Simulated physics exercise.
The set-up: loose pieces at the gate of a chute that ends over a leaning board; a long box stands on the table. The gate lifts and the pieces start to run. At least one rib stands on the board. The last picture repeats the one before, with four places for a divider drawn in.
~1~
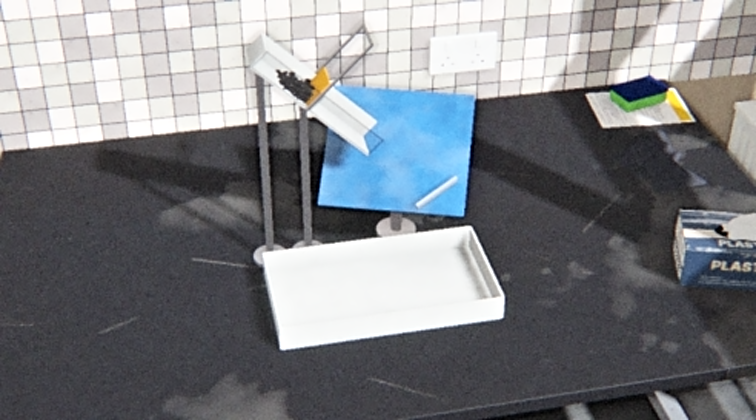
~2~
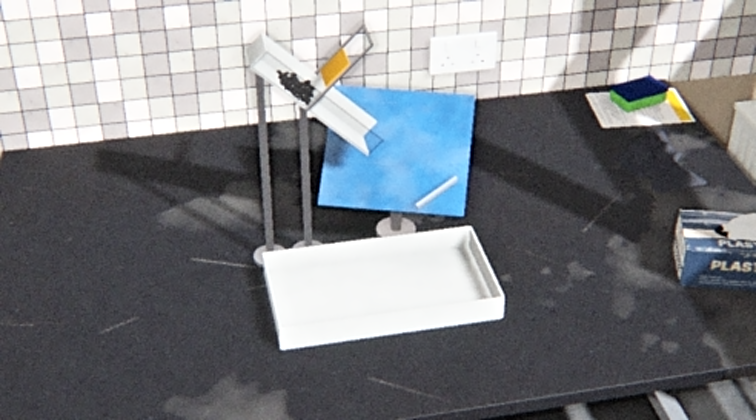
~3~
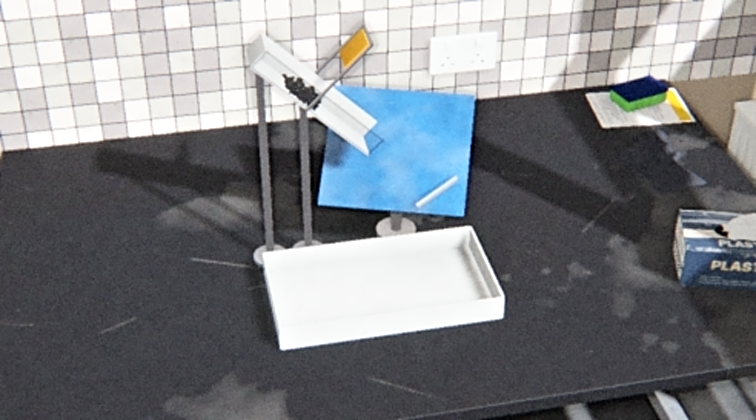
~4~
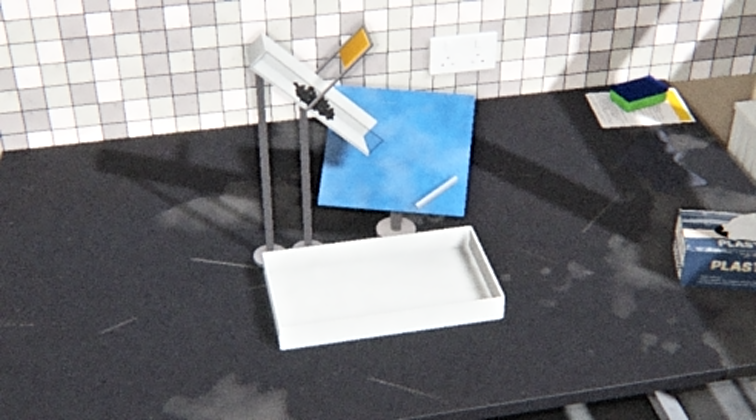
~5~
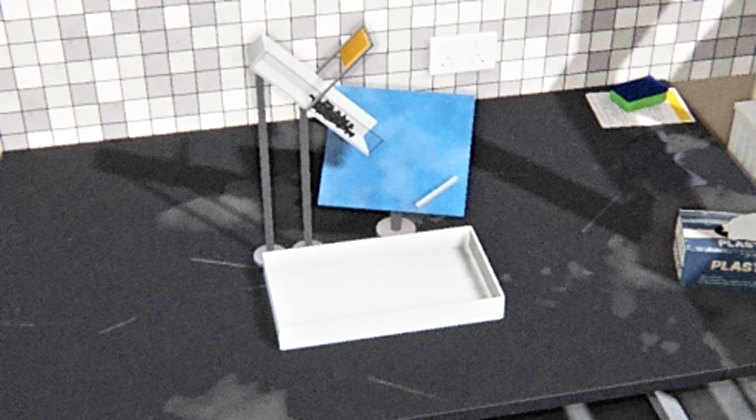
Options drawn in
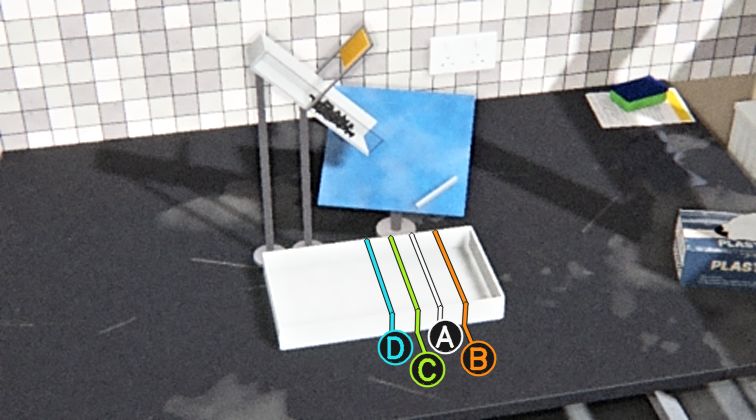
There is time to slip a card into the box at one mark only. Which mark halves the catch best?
The best line is C.
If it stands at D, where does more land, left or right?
The right side.
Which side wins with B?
Left.
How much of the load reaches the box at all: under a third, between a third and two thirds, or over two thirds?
It is over two thirds.
On the marked copy, line A crosses the front rim at (440, 306); line B crosses the front rim at (465, 303); line C crosses the front rim at (417, 309); line D crosses the front rim at (391, 313).
Choosing A, of what is caught, all but a few on the left of the divider, a small share on the right.
Choosing B, of what is caught, the whole lot on the left of the divider, none at all on the right.
Choosing C, of what is caught, close to half on the left of the divider, close to half on the right.
Choosing D, of what is caught, a small share on the left of the divider, all but a few on the right.
